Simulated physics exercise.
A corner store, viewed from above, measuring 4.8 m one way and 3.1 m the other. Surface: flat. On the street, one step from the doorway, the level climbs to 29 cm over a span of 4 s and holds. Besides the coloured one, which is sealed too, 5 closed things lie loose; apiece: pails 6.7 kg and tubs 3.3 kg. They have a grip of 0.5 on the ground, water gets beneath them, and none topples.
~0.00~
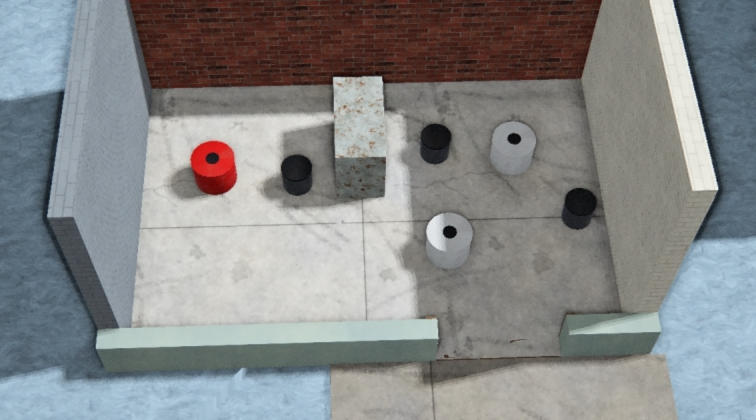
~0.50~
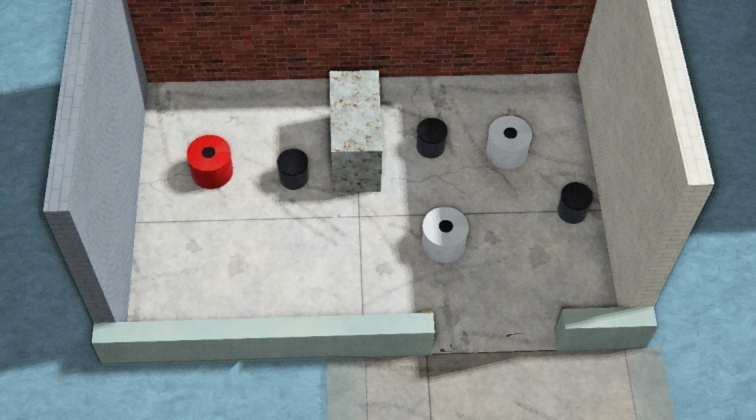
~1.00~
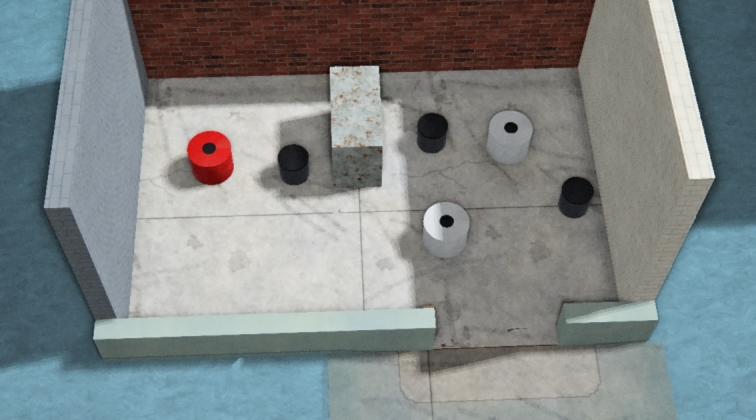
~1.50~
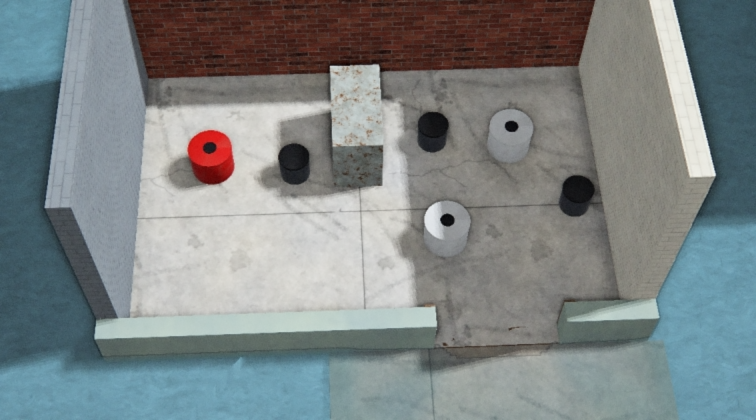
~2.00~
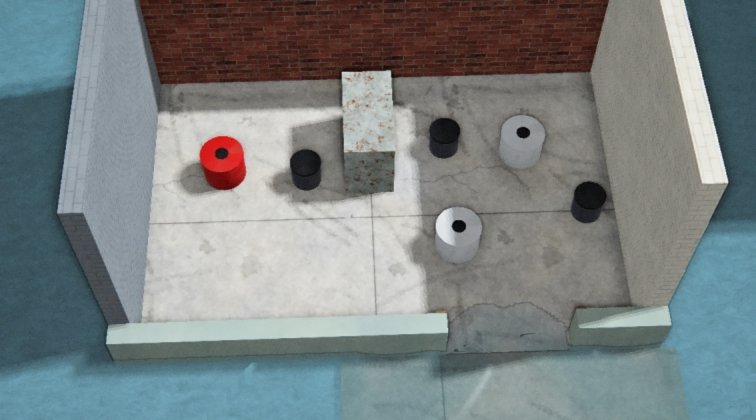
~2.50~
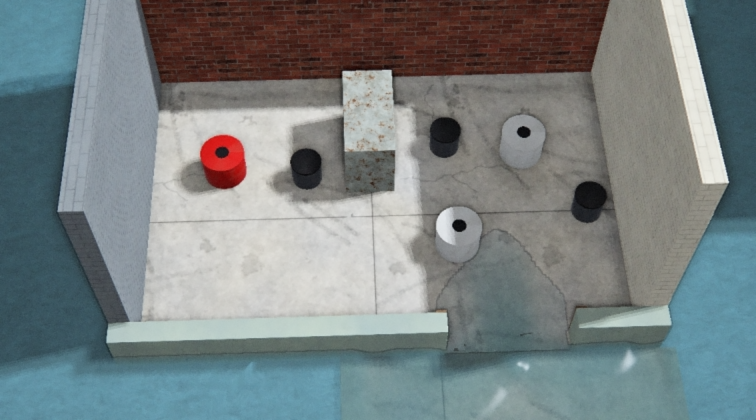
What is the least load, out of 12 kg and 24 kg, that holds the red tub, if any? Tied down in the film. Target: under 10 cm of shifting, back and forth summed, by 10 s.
The least is 24 kg.
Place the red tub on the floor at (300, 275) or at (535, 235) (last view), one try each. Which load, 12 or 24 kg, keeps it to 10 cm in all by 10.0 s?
First try both suffice, second try none suffices.
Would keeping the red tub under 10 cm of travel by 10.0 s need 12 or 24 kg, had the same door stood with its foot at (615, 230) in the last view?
Then no mass works.
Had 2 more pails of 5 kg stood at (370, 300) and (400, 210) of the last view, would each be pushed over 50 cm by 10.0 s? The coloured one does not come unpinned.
The first comes out below the threshold, the second above the threshold.
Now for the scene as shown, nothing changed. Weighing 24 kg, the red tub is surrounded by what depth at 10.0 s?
Close to 10 cm deep.
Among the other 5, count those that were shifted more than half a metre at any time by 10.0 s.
I count 4 of them.
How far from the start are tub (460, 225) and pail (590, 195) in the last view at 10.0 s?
Respectively 300 and 200 cm.
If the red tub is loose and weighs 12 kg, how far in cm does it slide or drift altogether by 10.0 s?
Adding it all up, something like 30 cm.
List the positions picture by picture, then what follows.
In the first picture, the red tub at (212, 159), on the bottom; water covers 0.0 m2; 0 of 6 have shifted.
In the second picture, the red tub at (209, 153), on the bottom; water covers 0.0 m2; 0 of 6 have shifted.
In the third picture, the red tub at (209, 149) rests on the ground; water covers 0.0 m2; 0 of 6 have shifted.
In the fourth picture, the red tub at (210, 148) rests on the ground; 0.0 m2 under water; 0 of 6 have shifted.
In the fifth picture, the red tub at (222, 154), on the bottom; 0.3 m2 under water; 0 of 6 have shifted.
In the sixth picture, the red tub at (222, 153), on the bottom; water covers 0.9 m2; 0 of 6 have shifted.
After 3.5 s the red tub would be 0 cm from its start with 12 kg and 0 cm from its start with 24 kg; 0 cm of water round it then.
After 4.5 s the red tub would be 0 cm from its start with 12 kg and 0 cm from its start with 24 kg; 0 cm of water round it then.
After 7.0 s the red tub would be 0 cm from its start with 12 kg and 0 cm from its start with 24 kg; 4 cm of water round it then.
After 10.0 s the red tub would be 24 cm from its start with 12 kg and 0 cm from its start with 24 kg; 10 cm of water round it then.
